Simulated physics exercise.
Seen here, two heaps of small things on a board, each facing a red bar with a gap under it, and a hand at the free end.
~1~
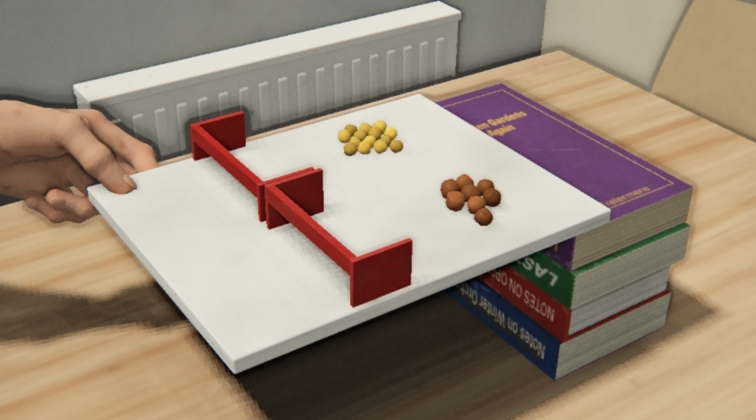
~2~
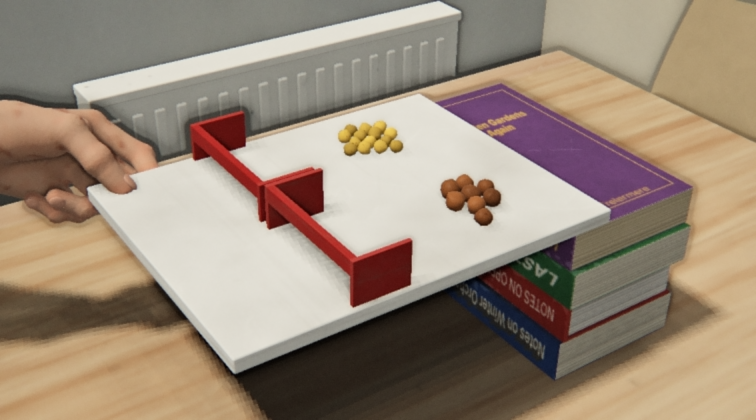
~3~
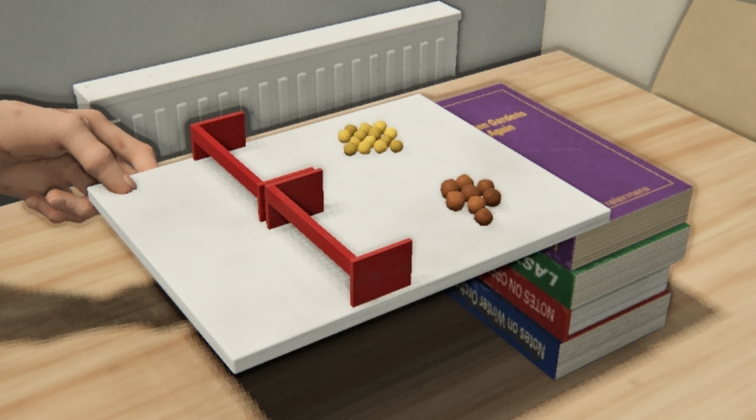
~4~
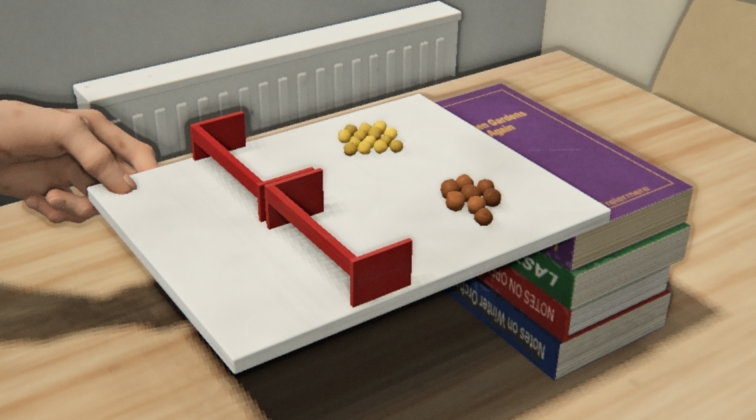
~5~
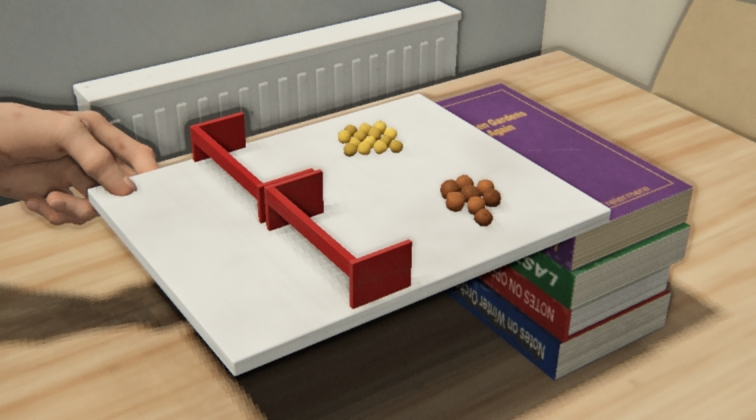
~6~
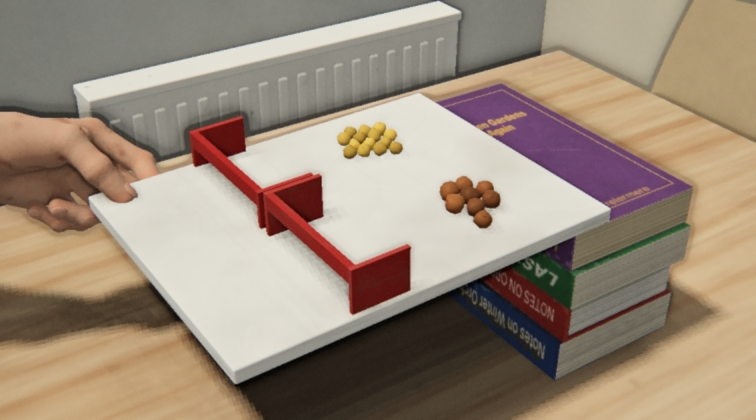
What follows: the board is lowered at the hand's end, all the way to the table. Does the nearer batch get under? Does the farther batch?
The nearer batch slips under its gate and the farther batch slips under its gate.
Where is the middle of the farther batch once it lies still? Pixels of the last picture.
At about (76, 406).
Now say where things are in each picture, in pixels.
The first frame shows held end of the board at (241, 353), level; book pile at (532, 166), tall, over half the board's length; nearer batch at (471, 194), a few hazelnuts; farther batch at (370, 142), a few puffed corn balls; nearer gate at (310, 228), its slot higher than a piece; farther gate at (227, 160), its slot higher than a piece.
The second frame shows held end of the board at (241, 353), level; farther batch at (370, 142).
The third frame shows held end of the board at (241, 353), level; nearer batch at (471, 194).
The fourth frame shows held end of the board at (241, 353), level; farther batch at (370, 142).
The fifth frame shows held end of the board at (241, 355), level; nearer batch at (470, 195).
The sixth frame shows held end of the board at (242, 363), down by 2°; book pile at (532, 166); nearer batch at (470, 196), not moving; farther batch at (370, 144), not moving; nearer gate at (309, 236); farther gate at (226, 167).
Then, 0.68 s after the last picture, board sloping at 12°; nearer batch on its way down; farther batch where it was.
Then, 1.41 s after the last picture, board sloping at 24°; nearer batch all past its gate; farther batch all past its gate.
Then, 2.27 s after the last picture, board resting at 30°; nearer batch all past its gate; farther batch all past its gate.
At rest, board resting at 30°; nearer batch all past its gate; farther batch all past its gate.
